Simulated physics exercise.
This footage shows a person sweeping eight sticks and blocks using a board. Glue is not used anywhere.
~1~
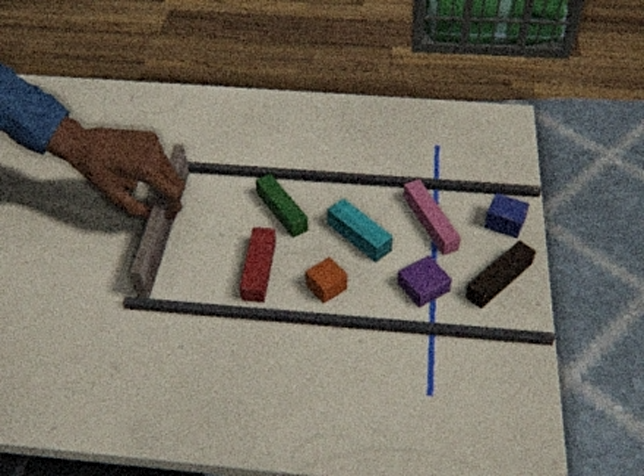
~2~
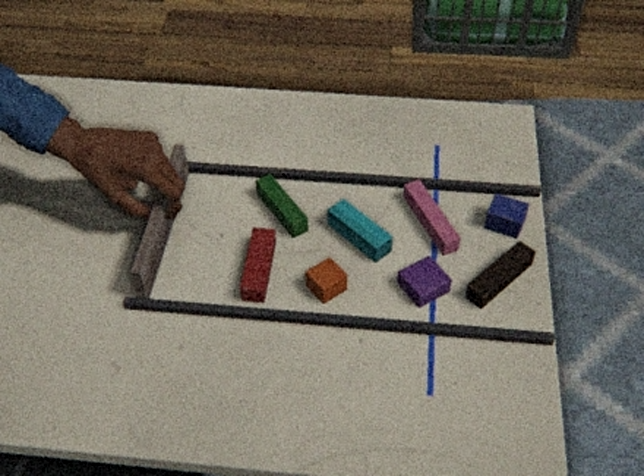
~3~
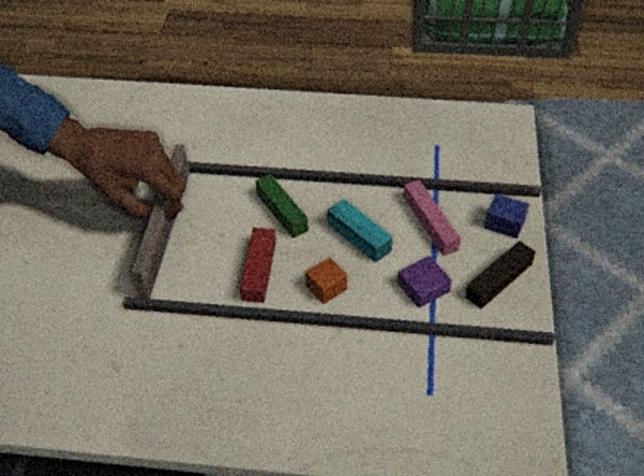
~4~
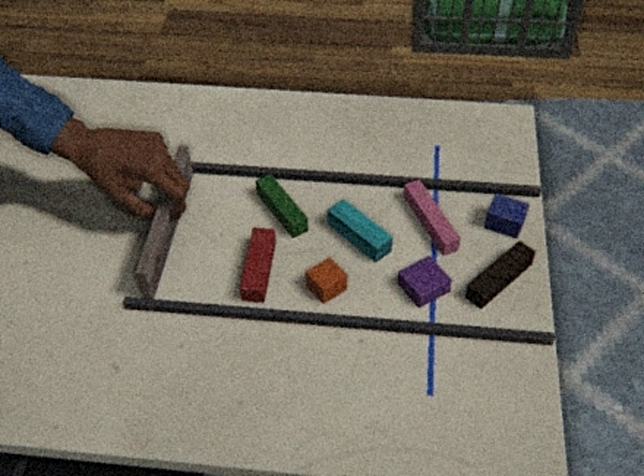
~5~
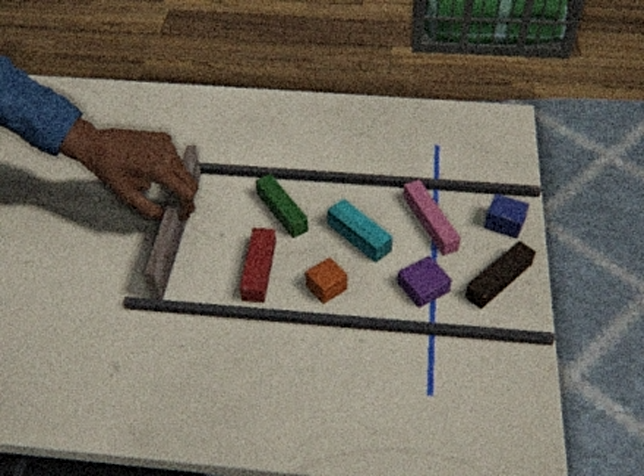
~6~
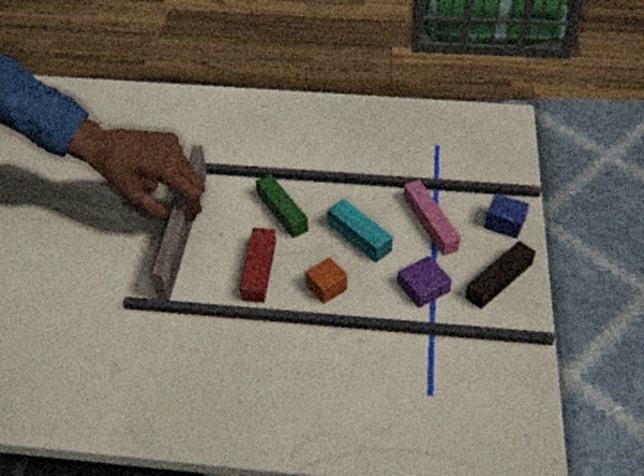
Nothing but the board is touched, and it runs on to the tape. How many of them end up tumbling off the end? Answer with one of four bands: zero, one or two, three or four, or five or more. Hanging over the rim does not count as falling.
Zero.
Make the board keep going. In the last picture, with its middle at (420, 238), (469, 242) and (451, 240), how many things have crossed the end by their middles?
In order of the places given, that's 0, 2 and 1.
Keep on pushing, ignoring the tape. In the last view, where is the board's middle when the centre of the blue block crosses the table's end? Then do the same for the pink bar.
Its middle is about (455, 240) and about (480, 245).
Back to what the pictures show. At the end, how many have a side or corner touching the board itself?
2.
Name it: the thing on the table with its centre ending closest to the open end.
That's the black bar.
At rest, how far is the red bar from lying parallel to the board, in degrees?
It measures close to 0 degrees.
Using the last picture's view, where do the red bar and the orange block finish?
In the last picture the red bar sits at (445, 279) while the orange block sits at (479, 298).
Soon after, none off yet; blue block at rest near (506, 216); black bar at rest near (501, 274); pink bar at rest near (431, 217).
In the end, the number that fall off is zero.
